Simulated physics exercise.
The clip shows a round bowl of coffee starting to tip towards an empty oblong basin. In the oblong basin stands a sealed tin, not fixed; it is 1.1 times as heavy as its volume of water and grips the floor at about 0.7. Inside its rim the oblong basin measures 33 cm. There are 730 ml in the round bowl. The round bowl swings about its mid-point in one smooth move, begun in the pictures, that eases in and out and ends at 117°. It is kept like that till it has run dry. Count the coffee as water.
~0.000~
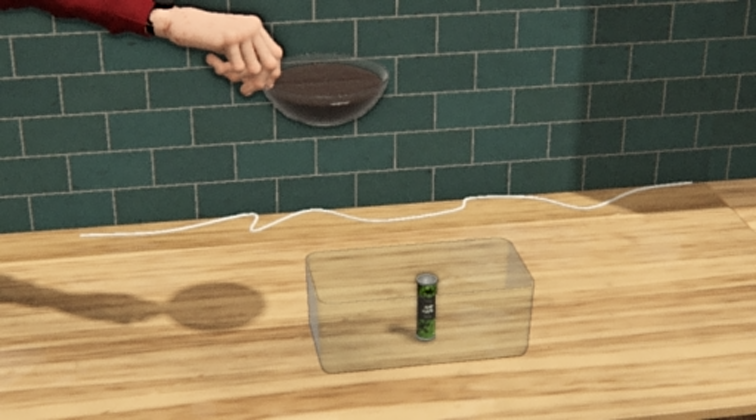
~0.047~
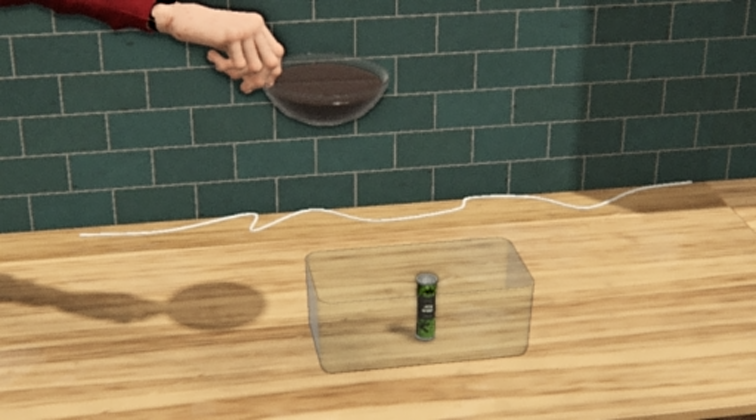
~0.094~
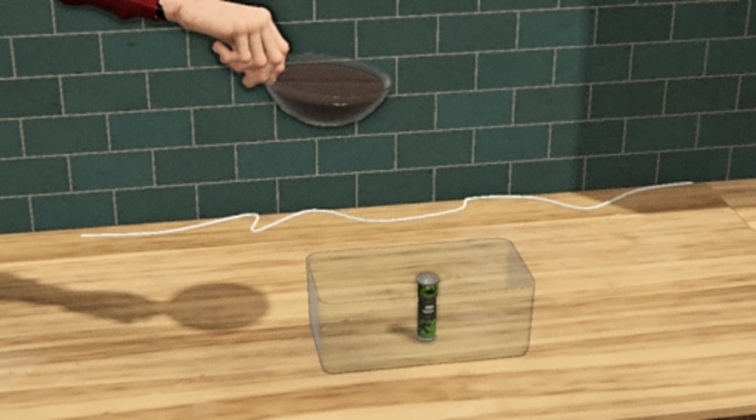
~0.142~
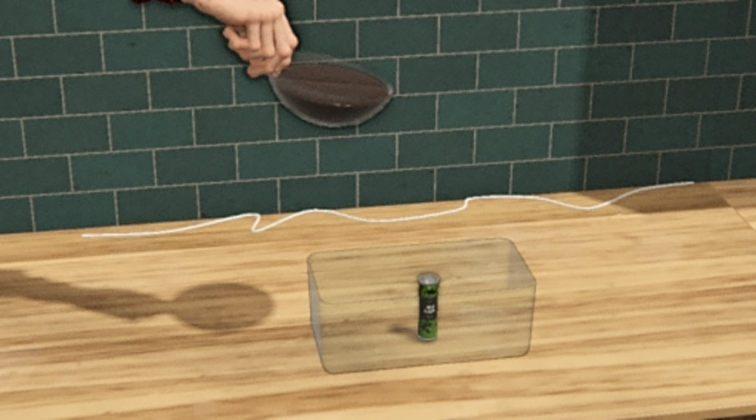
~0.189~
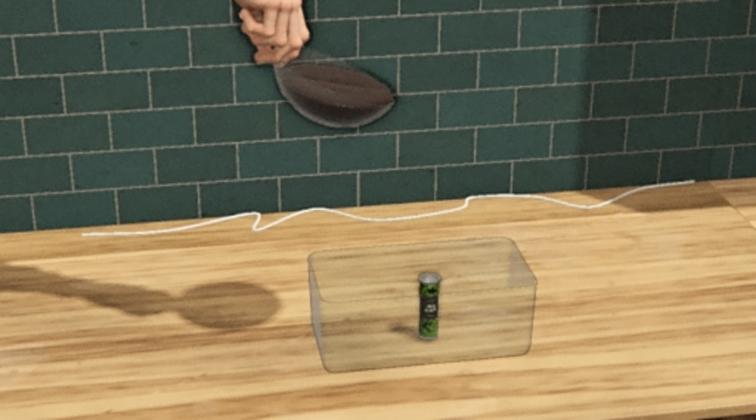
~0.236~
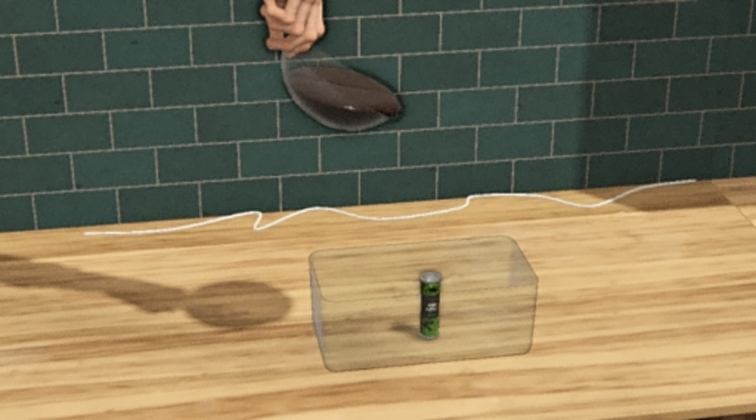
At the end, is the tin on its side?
The tin keeps standing.
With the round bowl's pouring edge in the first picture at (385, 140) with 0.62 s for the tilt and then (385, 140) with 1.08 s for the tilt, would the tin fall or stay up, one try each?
First it topples; then it stays up.
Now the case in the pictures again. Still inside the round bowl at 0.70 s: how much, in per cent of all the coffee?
Some 0 per cent.
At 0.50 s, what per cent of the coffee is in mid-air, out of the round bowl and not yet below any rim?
Some 72 per cent.
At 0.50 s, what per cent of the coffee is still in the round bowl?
About 0 per cent.
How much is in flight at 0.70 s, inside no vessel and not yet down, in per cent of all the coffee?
Near 12 in a hundred.
Then, 0.50 s in, the tilt is 107° and 0 per cent is still to pour; the tin stands where it began.
Then, 0.70 s in, the tilt is 117° and 0 per cent is still to pour; the tin stands where it began.
Then, 0.90 s in, the tilt is 117° and 0 per cent is still to pour; the tin stands where it began.
Then, 1.12 s in, the tilt is 117° and 0 per cent is still to pour; the tin stands where it began.
Finally, the tin stands where it began.
